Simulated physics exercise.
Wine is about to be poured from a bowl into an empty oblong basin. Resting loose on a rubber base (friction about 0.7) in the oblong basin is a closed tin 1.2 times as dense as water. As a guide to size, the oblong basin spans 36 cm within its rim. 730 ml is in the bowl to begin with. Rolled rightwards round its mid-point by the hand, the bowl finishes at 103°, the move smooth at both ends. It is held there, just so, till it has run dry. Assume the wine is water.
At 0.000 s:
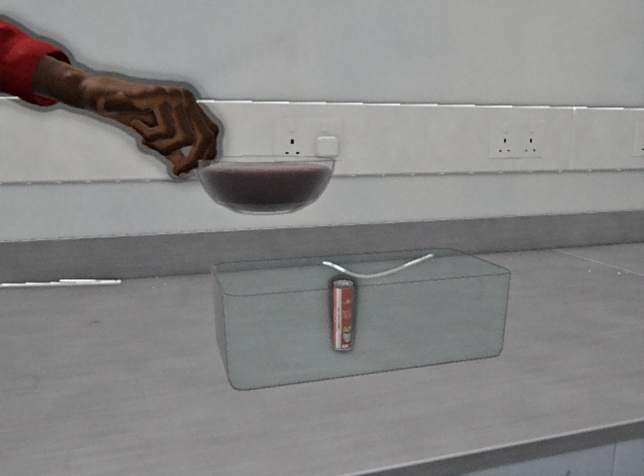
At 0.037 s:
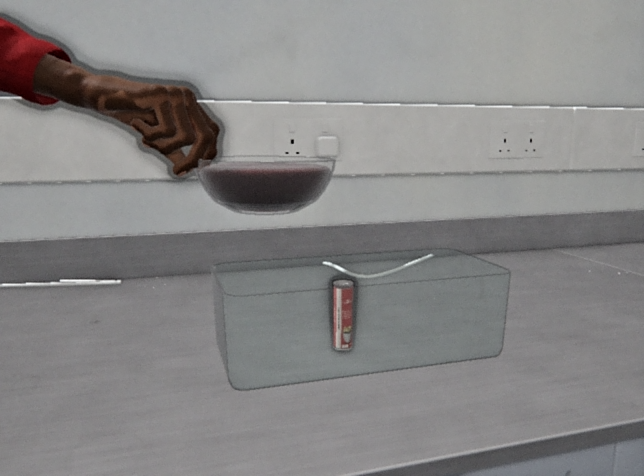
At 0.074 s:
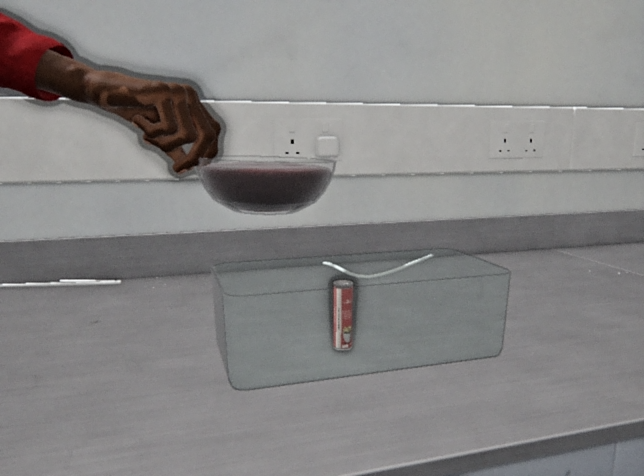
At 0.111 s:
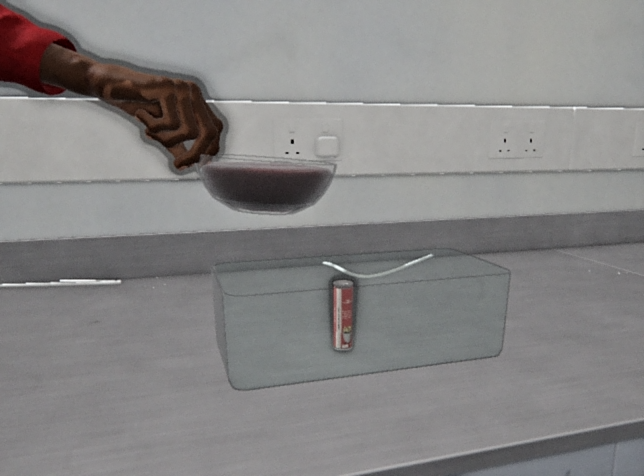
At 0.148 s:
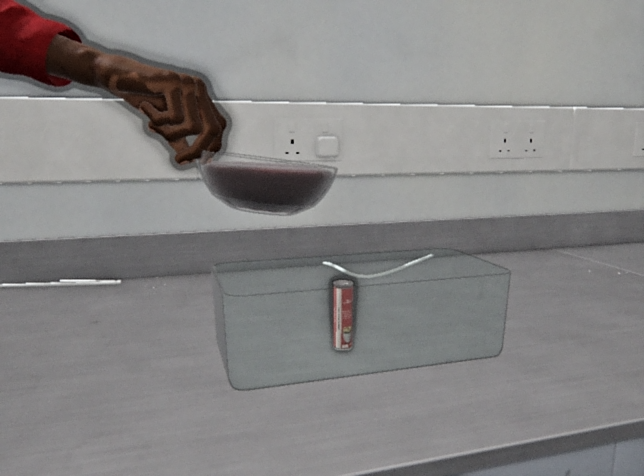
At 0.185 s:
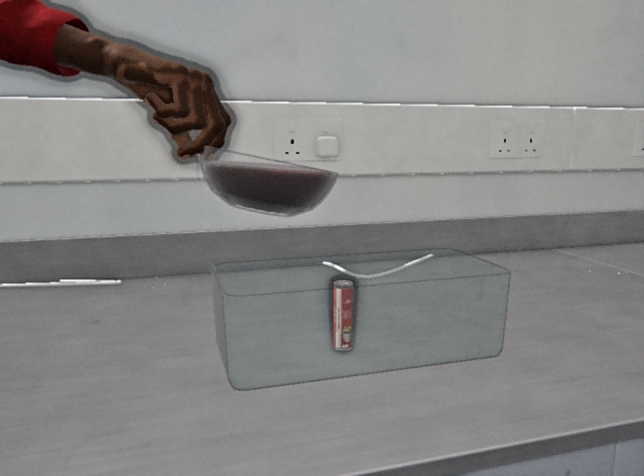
On a grey worktop by a wall with sockets, a hand in a red sleeve held a glass bowl of dark liquid above a clear oblong container, then slowly tilted it slightly to the right.
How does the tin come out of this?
Looks like it will stay erect.
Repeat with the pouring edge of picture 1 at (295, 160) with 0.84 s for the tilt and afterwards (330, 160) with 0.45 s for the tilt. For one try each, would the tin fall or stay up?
Run one: It tumbles. Run two: It does not tip.
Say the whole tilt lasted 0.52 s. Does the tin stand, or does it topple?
Holds steady.
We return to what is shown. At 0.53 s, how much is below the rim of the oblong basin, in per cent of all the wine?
Near 34 in a hundred.
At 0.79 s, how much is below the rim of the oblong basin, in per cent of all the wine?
Around 98 parts in a hundred.
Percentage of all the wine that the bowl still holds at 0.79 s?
About 0 per cent.
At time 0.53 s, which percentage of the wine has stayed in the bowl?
About 26 percent.
Then, 0.53 s in, the tilt is 72° and 25 per cent is still to pour; the tin stands where it began.
Then, 0.79 s in, the tilt is 102° and 0 per cent is still to pour; the tin stands where it began.
Then, 1.05 s in, the tilt is 103° and 0 per cent is still to pour; the tin stands where it began.
Then, 1.34 s in, the tilt is 103° and 0 per cent is still to pour; the tin stands where it began.
Finally, the tin stands where it began.
